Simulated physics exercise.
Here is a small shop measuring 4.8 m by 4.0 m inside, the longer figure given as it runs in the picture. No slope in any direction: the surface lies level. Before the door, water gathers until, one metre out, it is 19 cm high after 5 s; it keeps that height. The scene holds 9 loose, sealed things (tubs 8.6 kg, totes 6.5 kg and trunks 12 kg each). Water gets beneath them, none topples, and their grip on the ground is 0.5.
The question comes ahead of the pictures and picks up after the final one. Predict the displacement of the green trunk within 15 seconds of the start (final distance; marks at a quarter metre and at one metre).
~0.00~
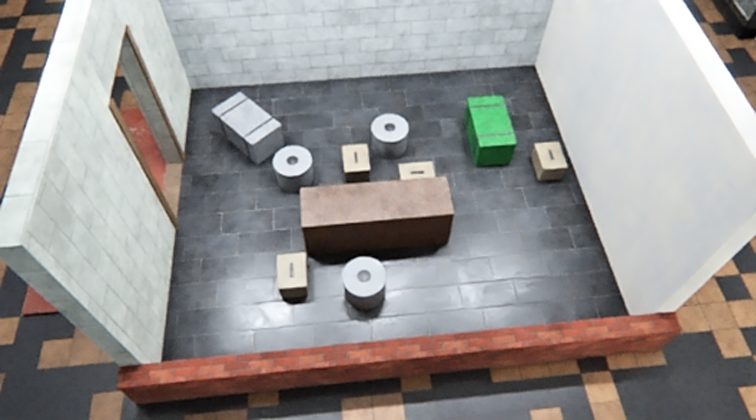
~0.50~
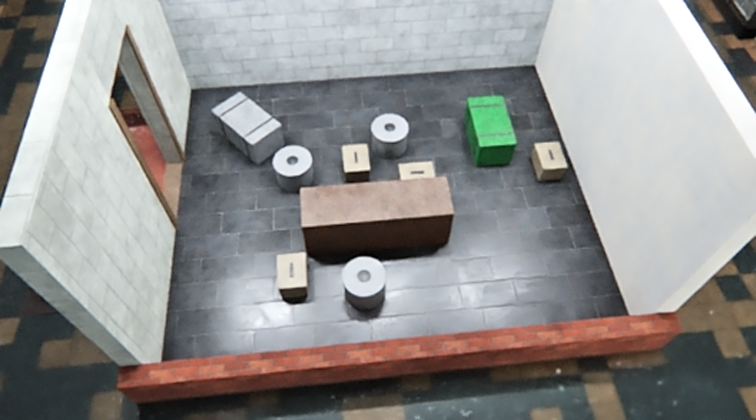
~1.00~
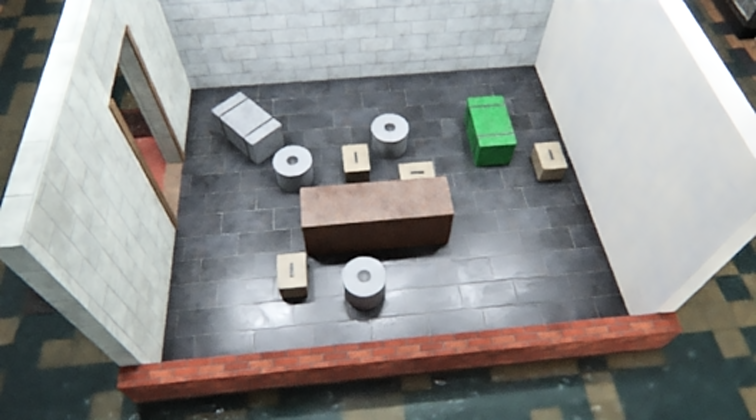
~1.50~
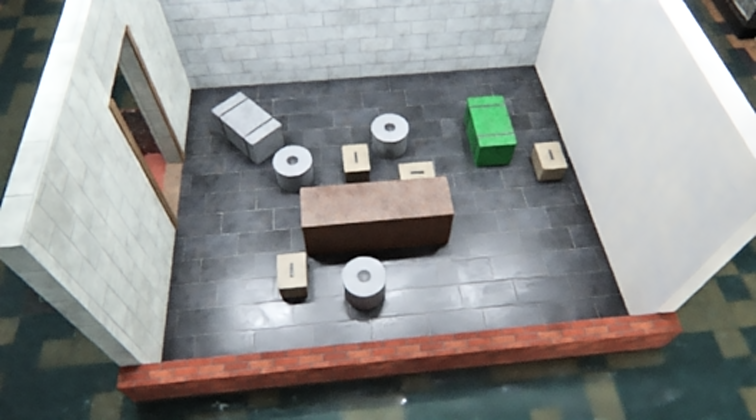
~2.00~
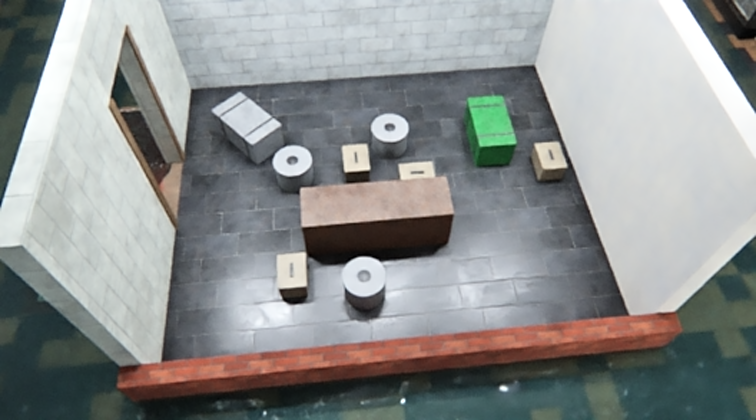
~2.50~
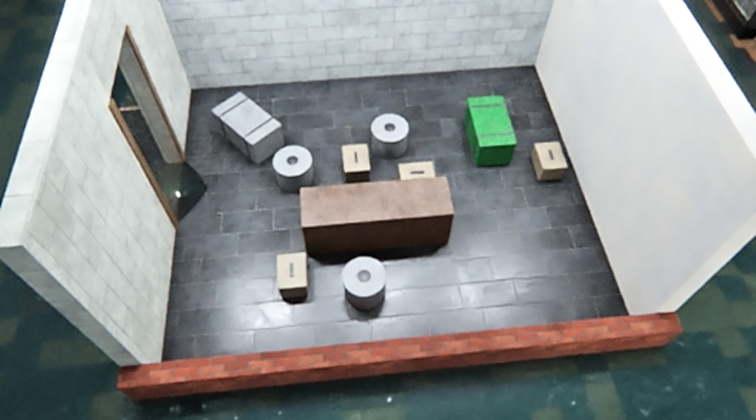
The green trunk: A long trip.
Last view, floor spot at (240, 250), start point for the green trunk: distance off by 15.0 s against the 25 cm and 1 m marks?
In that run it wanders a bit.
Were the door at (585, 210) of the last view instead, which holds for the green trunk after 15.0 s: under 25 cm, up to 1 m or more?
The green trunk creeps a bit.
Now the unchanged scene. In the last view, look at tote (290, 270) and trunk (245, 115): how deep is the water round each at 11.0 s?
First roughly 3 cm, second roughly 4 cm.
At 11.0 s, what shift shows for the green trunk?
I'd put it at around 60 cm.
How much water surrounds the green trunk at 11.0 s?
Somewhere close to 8 cm.
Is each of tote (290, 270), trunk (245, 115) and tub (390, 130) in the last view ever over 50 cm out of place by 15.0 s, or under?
Result, in order: Not bigger / bigger / bigger.
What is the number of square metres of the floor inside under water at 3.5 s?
Wet area: Approx. 1.5 m2.
After 3.5 s the green trunk is near (491, 120), 0.0 m from its start, aground; 0 afloat.
After 6.8 s the green trunk is near (491, 120), 0.0 m from its start, aground; 1 afloat.
After 11.0 s the green trunk is near (540, 112), 0.6 m from its start, afloat; 6 afloat.
After 15.0 s the green trunk is near (579, 280), 2.3 m from its start, afloat; 8 afloat.
